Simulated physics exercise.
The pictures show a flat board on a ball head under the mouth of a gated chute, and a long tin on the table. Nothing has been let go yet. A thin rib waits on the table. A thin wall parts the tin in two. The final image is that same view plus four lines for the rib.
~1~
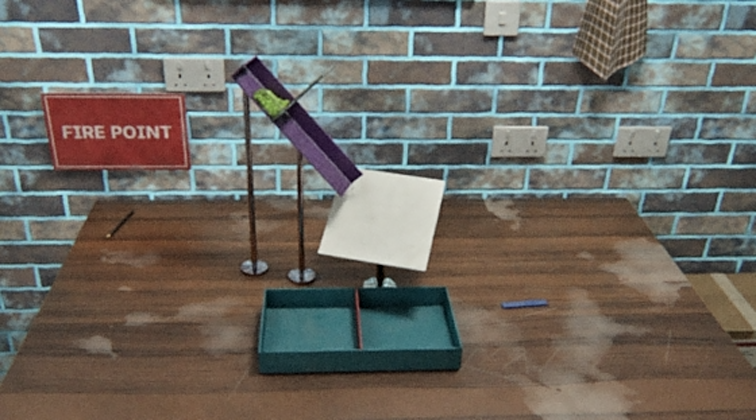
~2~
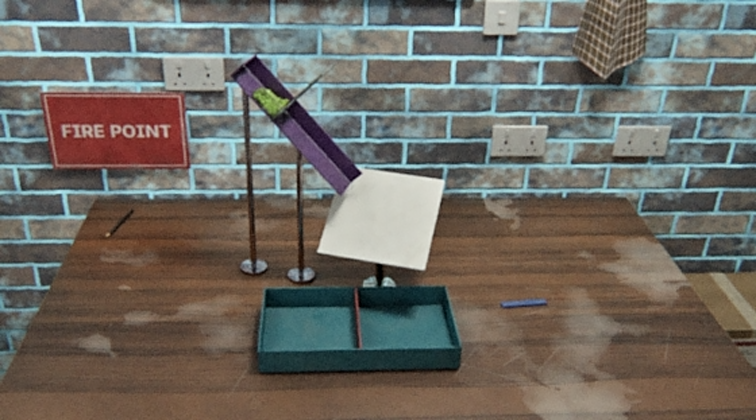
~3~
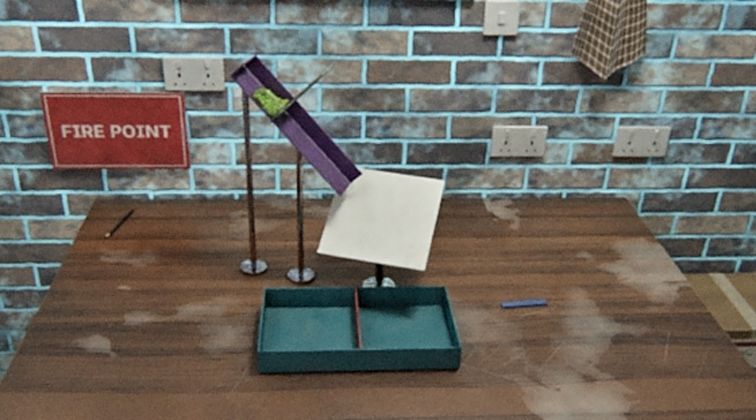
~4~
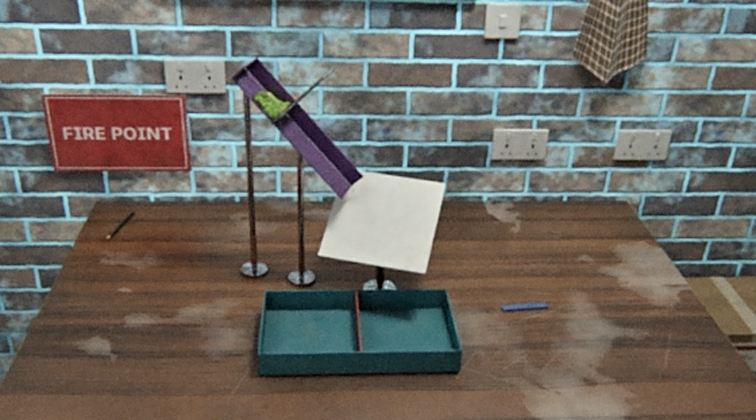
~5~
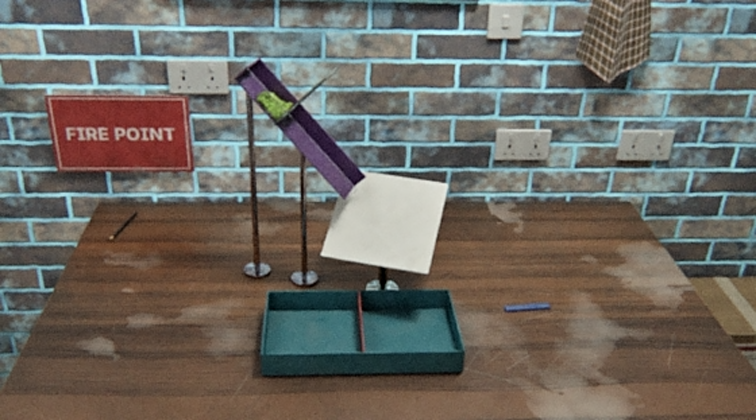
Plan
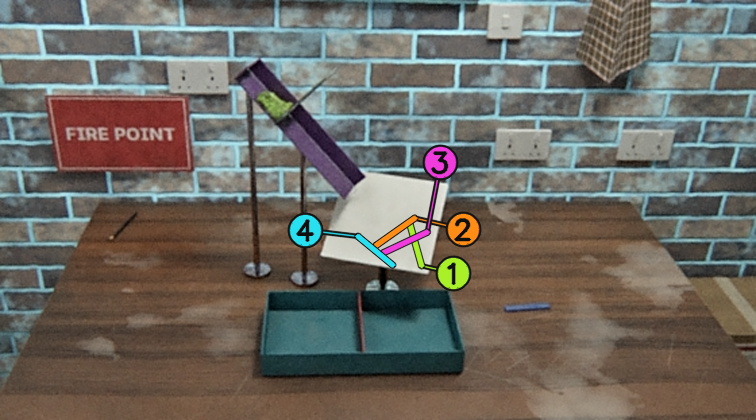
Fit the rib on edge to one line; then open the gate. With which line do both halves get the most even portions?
3 works best here.
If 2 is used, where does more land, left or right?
The left half.
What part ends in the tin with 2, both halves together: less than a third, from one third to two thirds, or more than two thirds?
Line 2 gives more than two thirds.
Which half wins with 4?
The right half.
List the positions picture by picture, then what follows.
The first picture shows load behind the gate (274, 104), dried peas; lip of the chute (347, 191), sloping fairly steeply.
The second picture shows middle of the board (382, 216), tilted fairly steeply; middle of its low edge (370, 261); of its high edge (393, 173).
The third picture shows front corners of the tin (258, 351) and (461, 347); front end of its middle wall (361, 349).
The fourth picture shows middle of the load (274, 106); lip (347, 193).
The fifth picture shows middle of the load (277, 106); lip (349, 193).
On the marked copy, line 1 from (409, 223) to (421, 265); line 2 from (414, 218) to (376, 245); line 3 from (427, 232) to (383, 252); line 4 from (357, 236) to (392, 265).
Choosing 1, of what is caught, about a tenth in the left half, almost all in the right.
Choosing 2, of what is caught, almost all in the left half, just a few in the right.
Choosing 3, of what is caught, roughly half in the left half, roughly half in the right.
Choosing 4, of what is caught, not one piece in the left half, every piece in the right.
